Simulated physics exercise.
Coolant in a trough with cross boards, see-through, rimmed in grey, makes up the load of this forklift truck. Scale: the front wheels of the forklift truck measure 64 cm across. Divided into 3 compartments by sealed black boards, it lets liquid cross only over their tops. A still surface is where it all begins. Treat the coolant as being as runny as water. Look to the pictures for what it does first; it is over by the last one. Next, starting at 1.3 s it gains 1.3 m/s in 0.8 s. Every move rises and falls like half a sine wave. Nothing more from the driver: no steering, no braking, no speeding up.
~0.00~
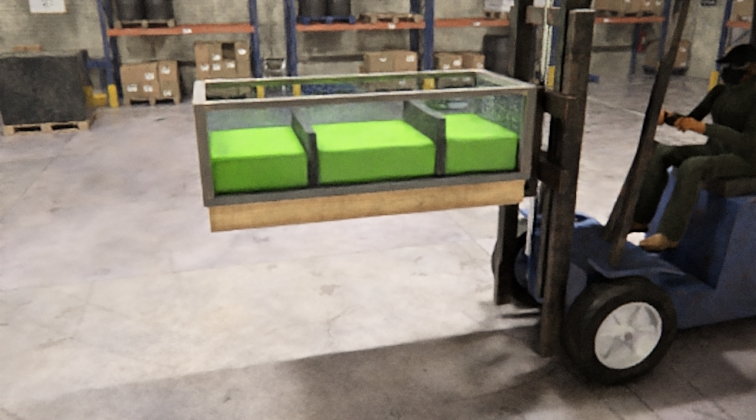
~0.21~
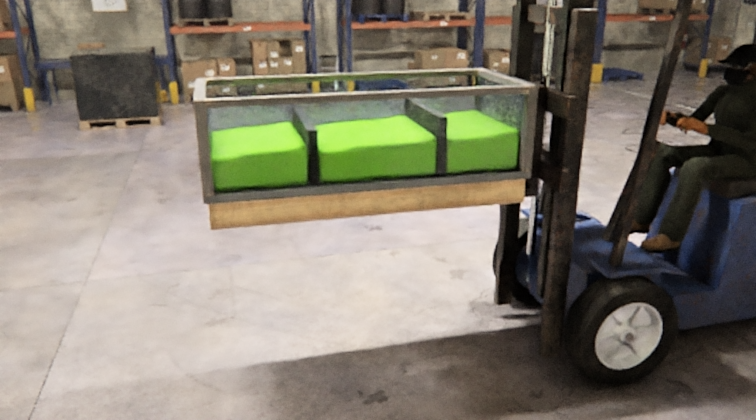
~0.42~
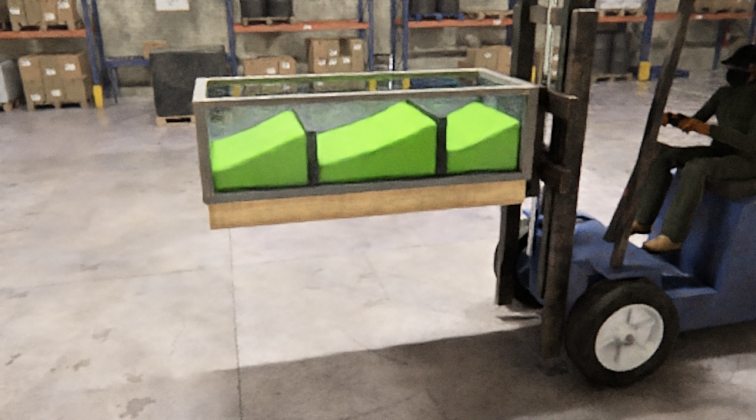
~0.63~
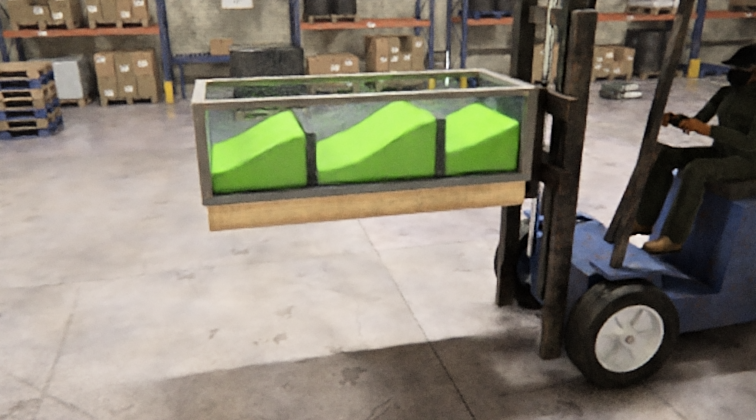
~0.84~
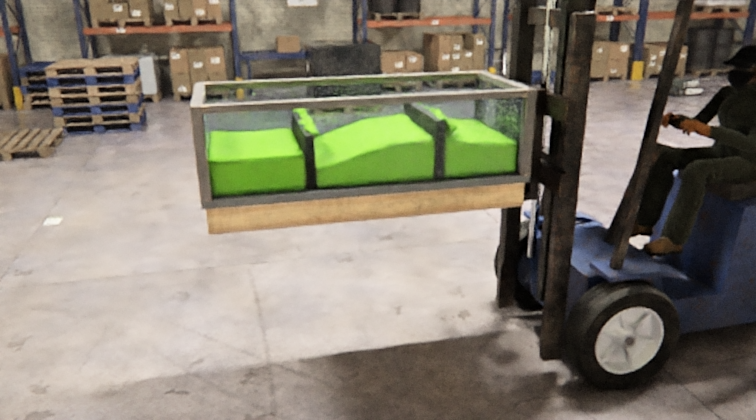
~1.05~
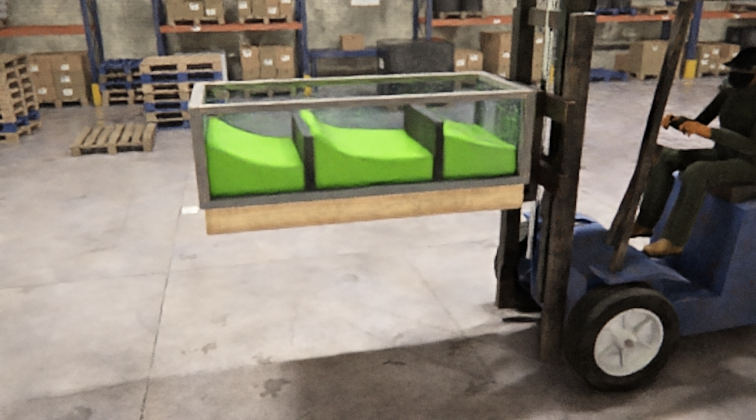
Bright green liquid in a clear trough tilts up rightward, then leftward, as a forklift carries it.
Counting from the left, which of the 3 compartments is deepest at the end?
The third one.
Then, 1.45 s in, the mean depths from the left are 18, 18, 19 cm.
Then, 2.05 s in, the mean depths from the left are 18, 17, 21 cm.
Then, 2.65 s in, the mean depths from the left are 19, 17, 21 cm.
Then, 5.09 s in, the mean depths from the left are 19, 17, 21 cm.
